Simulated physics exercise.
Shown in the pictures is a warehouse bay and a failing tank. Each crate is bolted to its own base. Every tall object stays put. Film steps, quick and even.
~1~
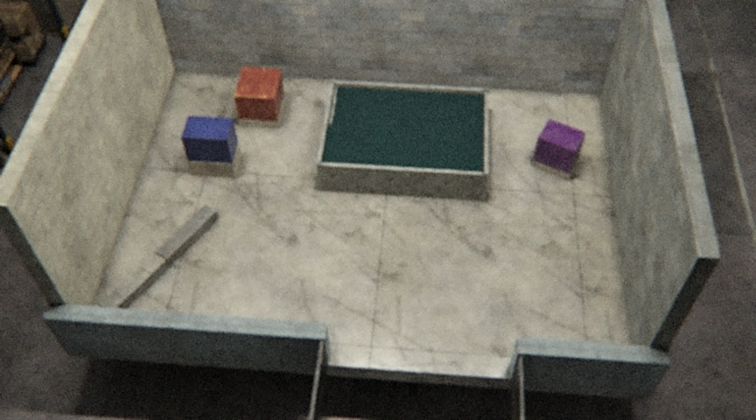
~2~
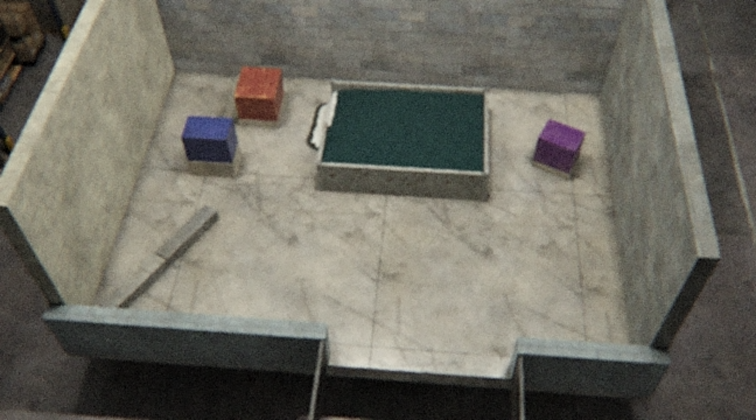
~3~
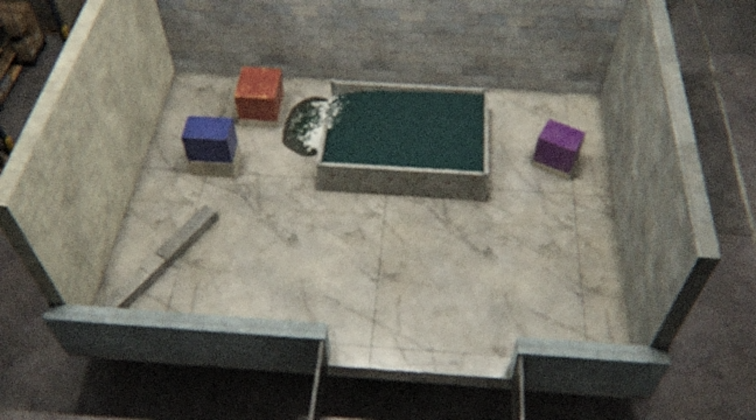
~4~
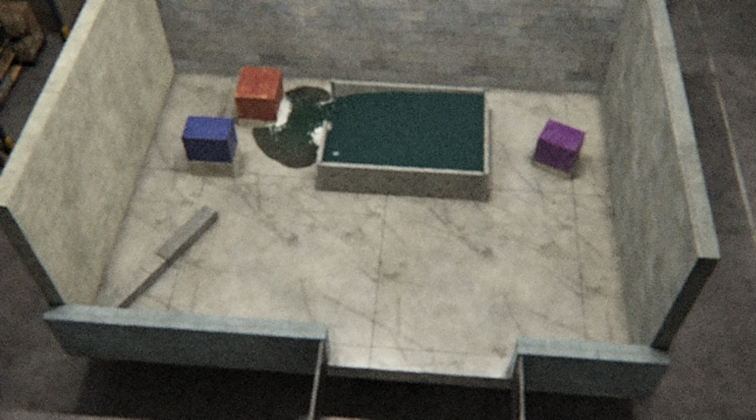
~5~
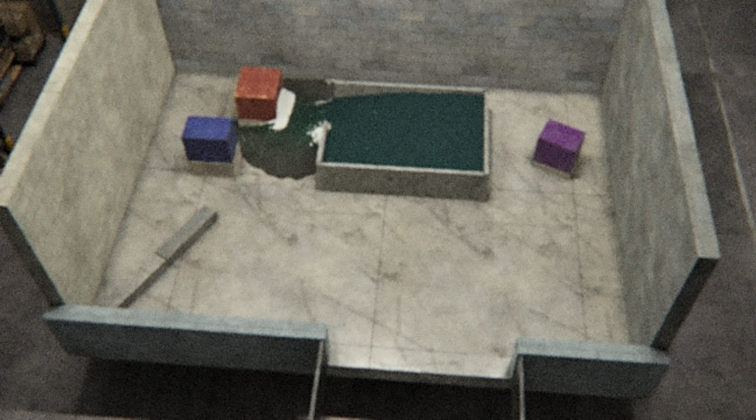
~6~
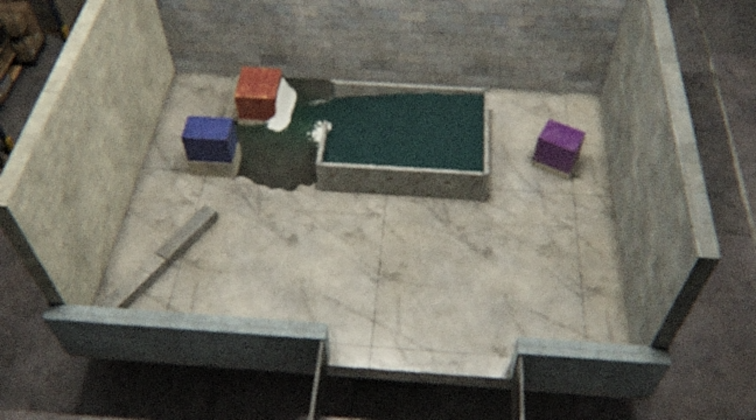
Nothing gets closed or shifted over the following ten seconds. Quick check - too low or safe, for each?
Red crate too low; purple crate safe; blue crate safe.
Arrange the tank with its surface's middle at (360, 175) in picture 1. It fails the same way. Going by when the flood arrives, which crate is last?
Answer: The crate marked purple.
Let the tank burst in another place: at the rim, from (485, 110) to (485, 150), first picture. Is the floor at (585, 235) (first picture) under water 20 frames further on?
Result for the point: Drenched.
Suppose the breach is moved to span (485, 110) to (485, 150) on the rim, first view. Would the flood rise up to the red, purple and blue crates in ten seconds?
In that case the red crate is never flooded, the purple crate is flooded and the blue crate is never flooded.
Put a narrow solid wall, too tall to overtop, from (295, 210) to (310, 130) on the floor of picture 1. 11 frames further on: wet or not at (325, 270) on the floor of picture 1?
At that place: Covered.
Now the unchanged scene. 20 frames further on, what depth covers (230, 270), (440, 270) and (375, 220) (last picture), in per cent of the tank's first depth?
Respectively near 6, 0 and 0 per cent.
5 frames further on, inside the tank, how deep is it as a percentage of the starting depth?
About 78 %.
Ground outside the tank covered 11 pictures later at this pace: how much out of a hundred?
I make it 30 per cent.
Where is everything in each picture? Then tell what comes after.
The first frame shows still water in the open tank at (406, 129).
In the second frame, water pours out at (332, 119) and has run to (326, 107).
In the third frame, the front is at (288, 143), out from the gap at (332, 121).
In the fourth frame, water pours out at (332, 122) and has run to (259, 133).
In the fifth frame, the front is at a hidden place, out from the gap at (332, 122).
In the sixth frame, the front is at a hidden place, out from the gap at (332, 121).
A moment on, water covers 15 % of the floor; the red crate water round its plinth, the purple crate not reached, the blue crate water round its plinth.
Next, water covers 30 % of the floor; the red crate water round its plinth, the purple crate not reached, the blue crate water round its plinth.
Then, water covers 50 % of the floor; the red crate water round its plinth, the purple crate not reached, the blue crate water round its plinth.
Later, water covers 70 % of the floor; the red crate water round its plinth, the purple crate water round its plinth, the blue crate water round its plinth.
In the end, water covers 95 % of the floor; the red crate was topped, the purple crate stayed above the water, the blue crate stayed above the water.
